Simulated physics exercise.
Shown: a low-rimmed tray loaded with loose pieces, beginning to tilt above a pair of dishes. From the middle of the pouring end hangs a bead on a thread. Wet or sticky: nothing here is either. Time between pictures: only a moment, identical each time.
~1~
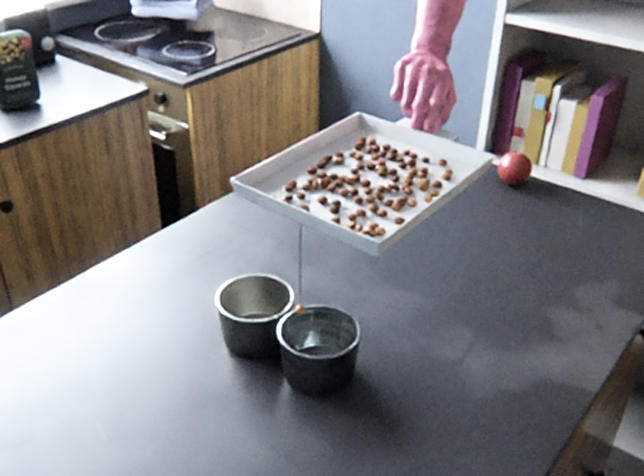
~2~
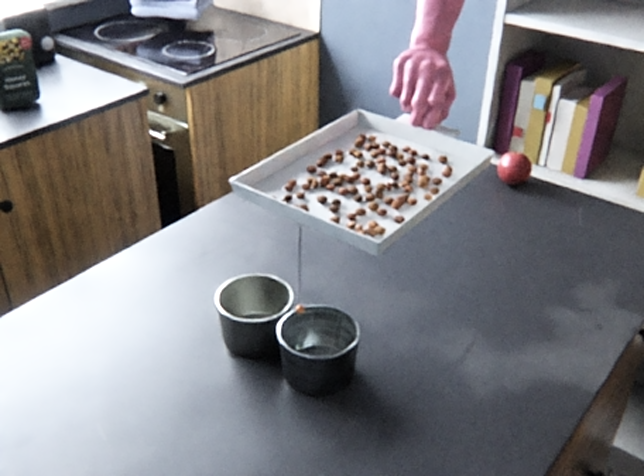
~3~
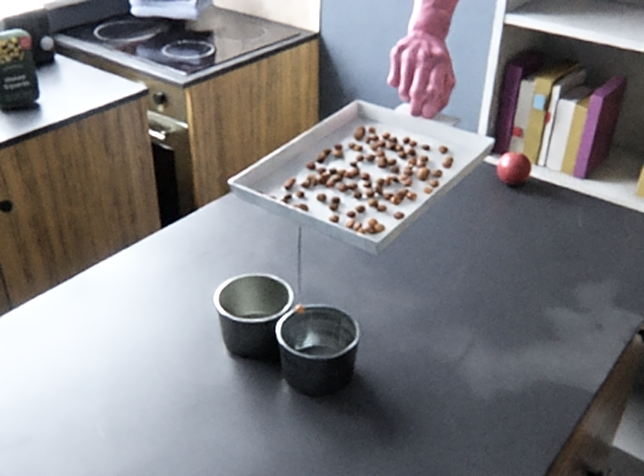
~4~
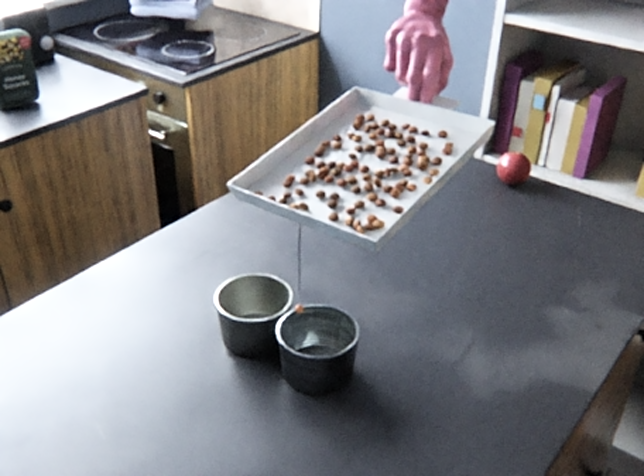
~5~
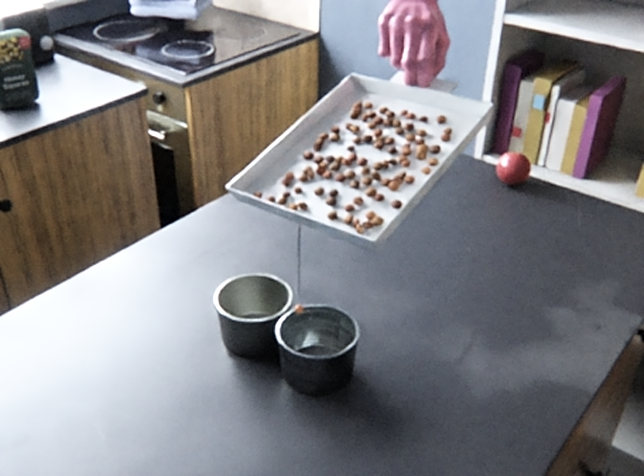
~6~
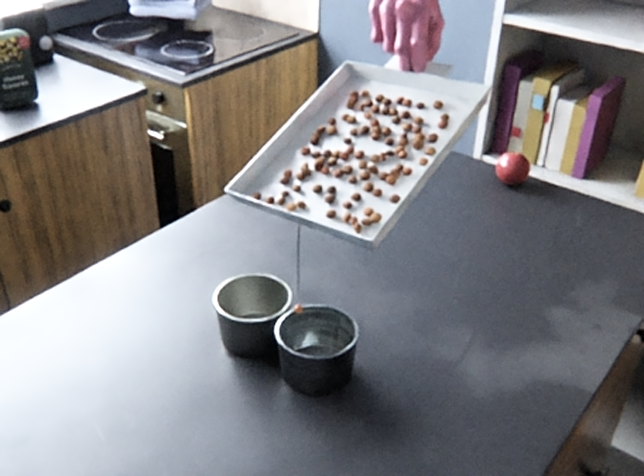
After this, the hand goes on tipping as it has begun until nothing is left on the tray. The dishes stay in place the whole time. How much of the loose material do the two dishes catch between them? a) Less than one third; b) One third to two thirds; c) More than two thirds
Option b: One third to two thirds.
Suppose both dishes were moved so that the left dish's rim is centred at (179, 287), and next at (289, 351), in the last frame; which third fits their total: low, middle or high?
The two tries give, in order: The middle third; under a third.
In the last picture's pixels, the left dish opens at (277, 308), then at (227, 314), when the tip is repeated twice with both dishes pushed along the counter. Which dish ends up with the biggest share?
First try: The left-hand one. Second try: The left-hand one.
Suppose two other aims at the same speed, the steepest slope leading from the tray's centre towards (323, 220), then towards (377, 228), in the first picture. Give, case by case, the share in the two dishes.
Case one near 10 %; case two near 20 %.
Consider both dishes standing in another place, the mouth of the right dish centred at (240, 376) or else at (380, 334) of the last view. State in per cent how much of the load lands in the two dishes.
First position: Some 10 %; second position: Some 0 %.
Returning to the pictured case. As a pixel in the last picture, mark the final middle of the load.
Close to (242, 349) in the last view.
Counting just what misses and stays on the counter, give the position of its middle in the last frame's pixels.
Centre: Roughly (228, 386).
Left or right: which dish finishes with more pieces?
That one is the one on the left.
Just after the last frame, tray tipped steeply; every one on the tray.
A moment on, tray tipped past a quarter turn; roughly half on the tray; about a tenth in the left dish; roughly a quarter outside both; about a tenth in the air.
Further on, tray tipped past a quarter turn; just a few in the right dish; roughly half in the left dish; roughly half outside both.
When it is over, tray tipped past a quarter turn; just a few in the right dish; roughly half in the left dish; roughly half outside both.
